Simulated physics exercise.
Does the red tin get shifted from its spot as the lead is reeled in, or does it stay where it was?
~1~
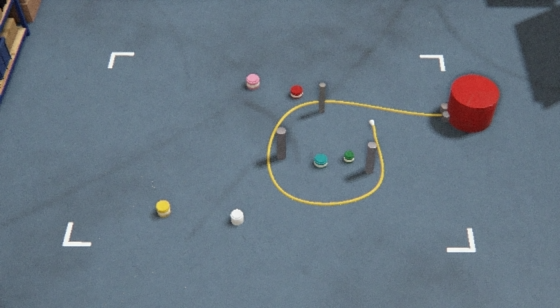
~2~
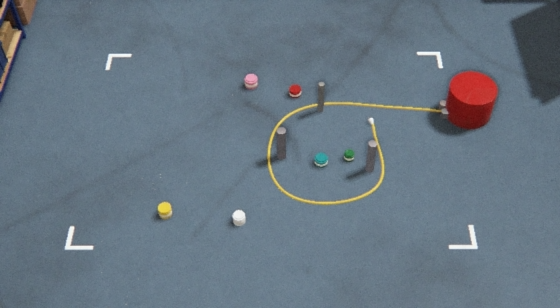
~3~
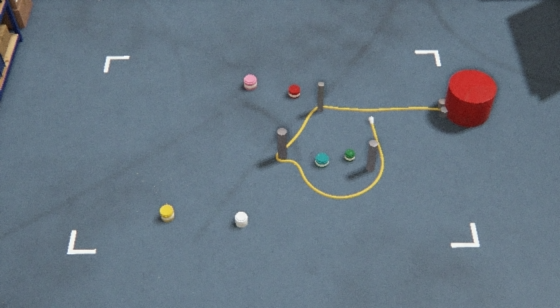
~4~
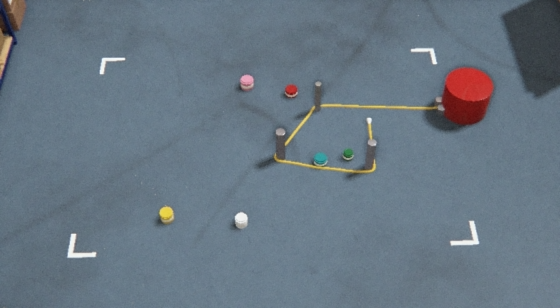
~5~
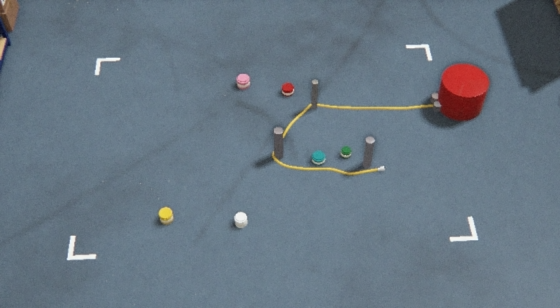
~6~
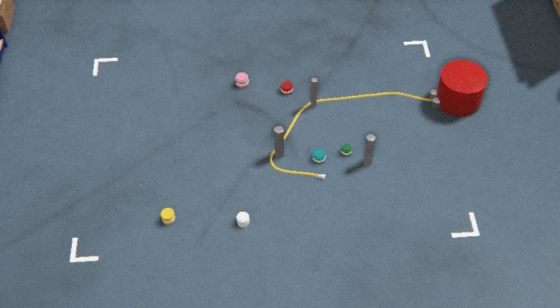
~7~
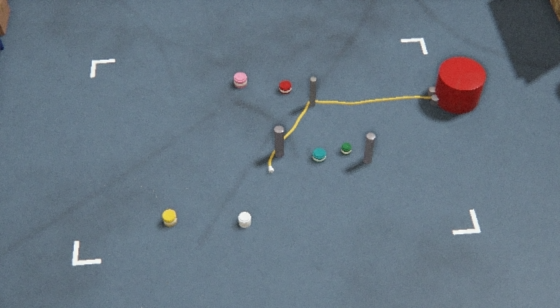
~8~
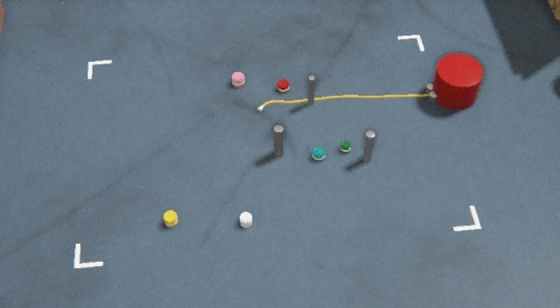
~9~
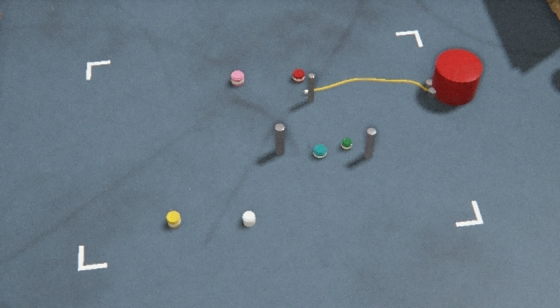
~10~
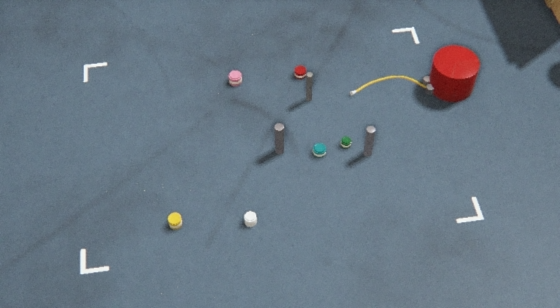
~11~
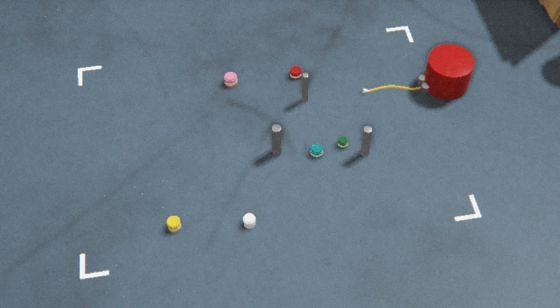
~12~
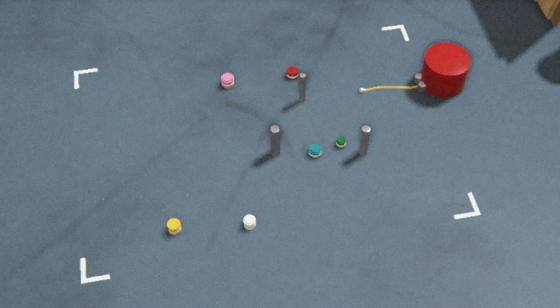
The red tin gets shifted. It moves a short way up and to the right as the lead's free end comes past the post beside it.
